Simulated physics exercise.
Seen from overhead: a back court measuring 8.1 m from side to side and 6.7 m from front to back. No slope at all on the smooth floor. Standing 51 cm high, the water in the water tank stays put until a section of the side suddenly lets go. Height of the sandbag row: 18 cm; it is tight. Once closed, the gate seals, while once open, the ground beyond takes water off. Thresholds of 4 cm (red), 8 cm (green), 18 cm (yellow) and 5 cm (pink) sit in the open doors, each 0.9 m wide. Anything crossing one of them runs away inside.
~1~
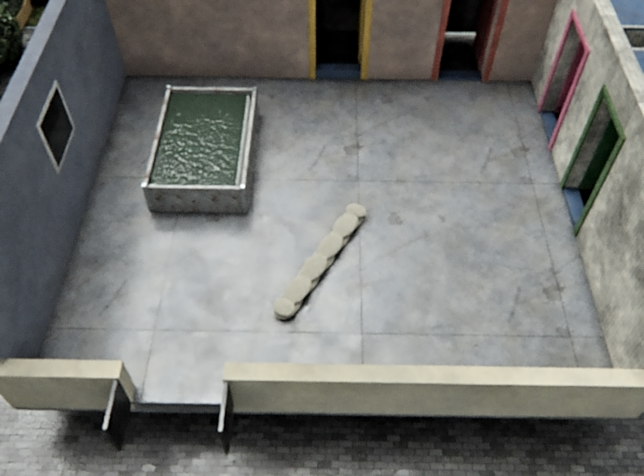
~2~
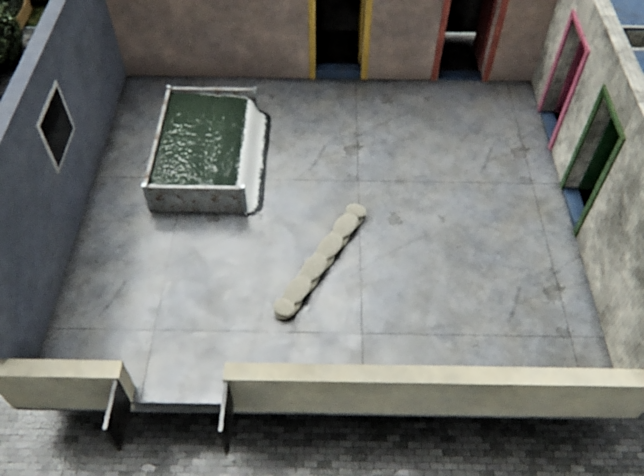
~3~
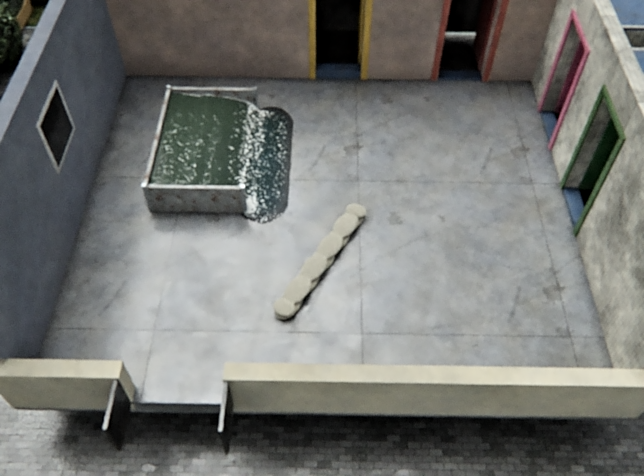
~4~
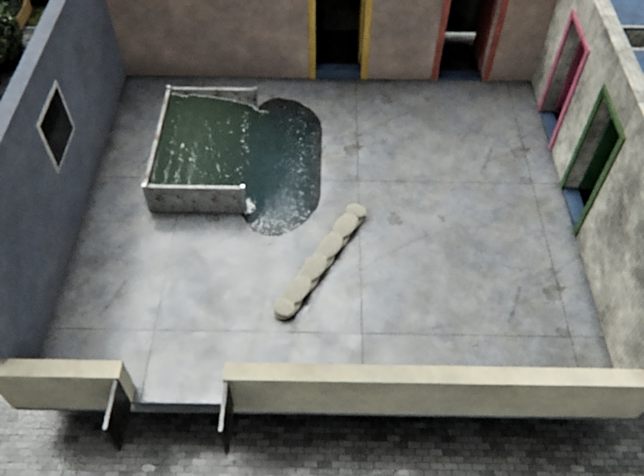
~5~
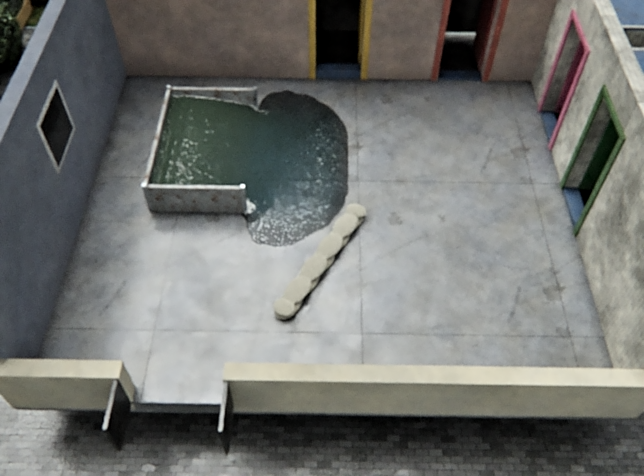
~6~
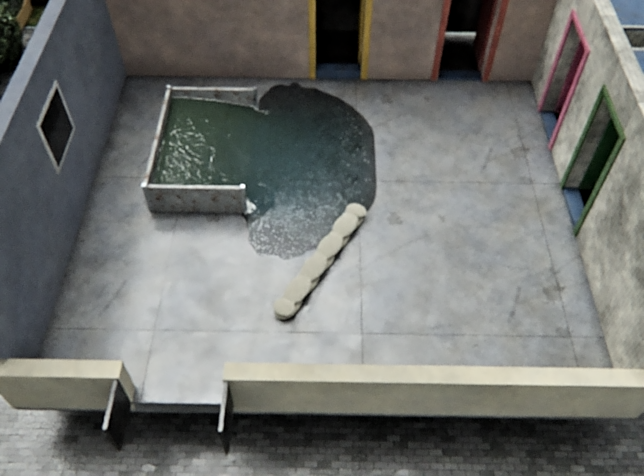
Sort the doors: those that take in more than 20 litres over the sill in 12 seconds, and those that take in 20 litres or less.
Sorted: The red door takes in more; the green door takes in more; the yellow door takes in 20 litres or less; the pink door takes in more.
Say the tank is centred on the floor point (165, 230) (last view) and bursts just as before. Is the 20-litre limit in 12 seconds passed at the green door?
In that case green comes out short of the limit.
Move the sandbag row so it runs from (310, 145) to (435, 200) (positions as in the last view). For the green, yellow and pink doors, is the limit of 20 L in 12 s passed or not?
So then green is inside it, yellow is inside it and pink is beyond it.
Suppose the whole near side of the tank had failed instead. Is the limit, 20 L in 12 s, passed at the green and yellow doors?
Here's how it goes: Green falls short, yellow falls short.
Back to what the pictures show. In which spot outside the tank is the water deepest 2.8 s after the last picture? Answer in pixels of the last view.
Close to pixel (532, 104).
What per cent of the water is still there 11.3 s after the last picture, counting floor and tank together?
Some 82 in a hundred.
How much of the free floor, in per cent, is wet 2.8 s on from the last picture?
Wet share: Near 50 percent.
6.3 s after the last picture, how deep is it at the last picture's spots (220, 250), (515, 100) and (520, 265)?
Listed order: 1 / 7 / 5 cm.
Then, 0.7 s after the last picture water covers 25 % of the floor and is deepest (24 cm) near (335, 216); red door not reached, green door not reached, yellow door 5 cm at the sill, 0 L in, pink door not reached.
Then, 1.5 s after the last picture water covers 40 % of the floor and is deepest (20 cm) near (553, 180); red door 5 cm at the sill, 0 L in, green door 10 cm at the sill, 0 L in, yellow door 8 cm at the sill, 0 L in, pink door 9 cm at the sill, 1 L in.
Then, 2.8 s after the last picture water covers 50 % of the floor and is deepest (24 cm) near (532, 104); red door 6 cm at the sill, 6 L in, green door 15 cm at the sill, 41 L in, yellow door 6 cm at the sill, 0 L in, pink door 18 cm at the sill, 76 L in.
Then, 6.3 s after the last picture water covers 60 % of the floor and is deepest (8 cm) near (596, 381); red door 7 cm at the sill, 47 L in, green door 6 cm at the sill, 58 L in, yellow door 3 cm at the sill, 0 L in, pink door 7 cm at the sill, 175 L in.
Then, 11.3 s after the last picture water covers 85 % of the floor and is deepest (6 cm) near (281, 388); red door 3 cm at the sill, 57 L in, green door 3 cm at the sill, 58 L in, yellow door 3 cm at the sill, 0 L in, pink door 3 cm at the sill, 179 L in.
